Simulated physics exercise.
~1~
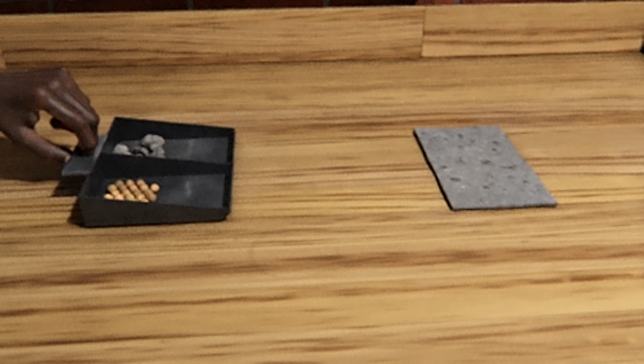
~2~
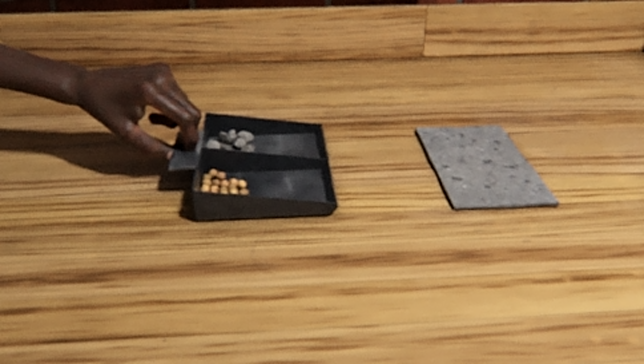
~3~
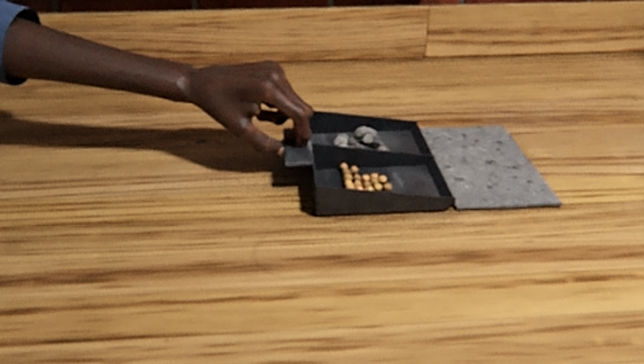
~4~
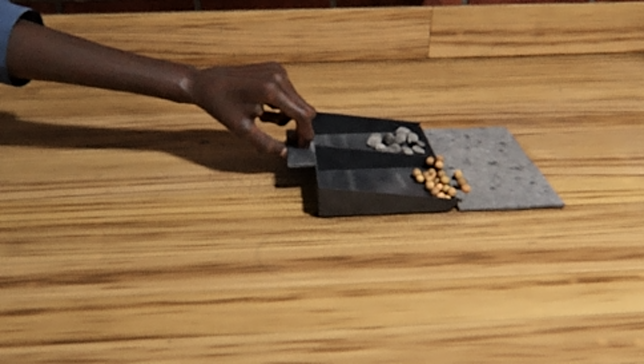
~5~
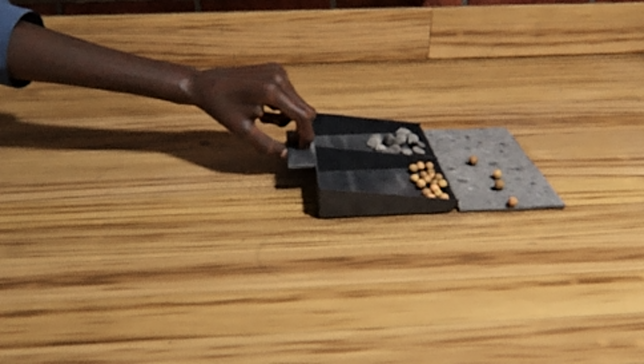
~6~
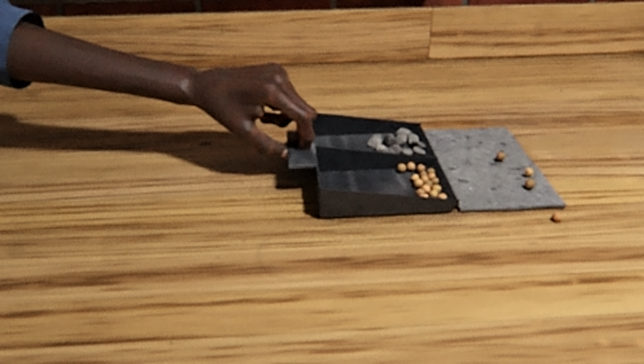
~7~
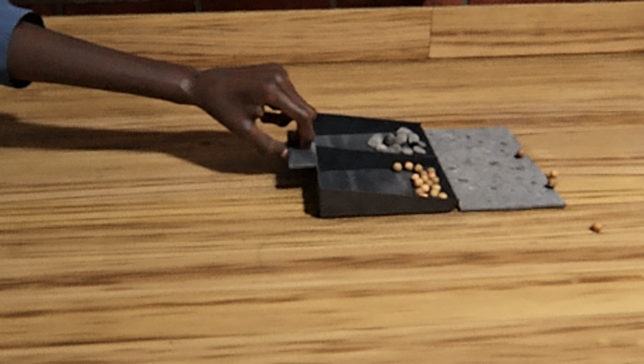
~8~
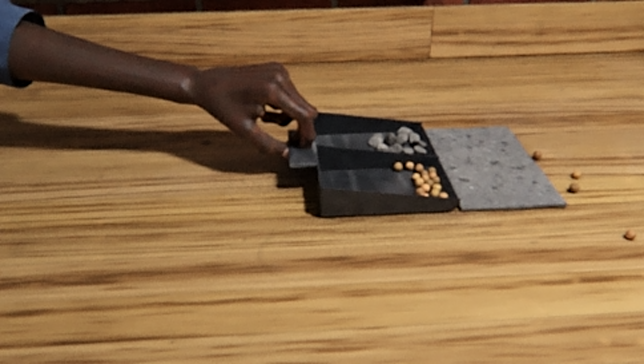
On a wooden counter, a hand sliding a black divided tray right into a grey slab, some orange beads rolling out over it.
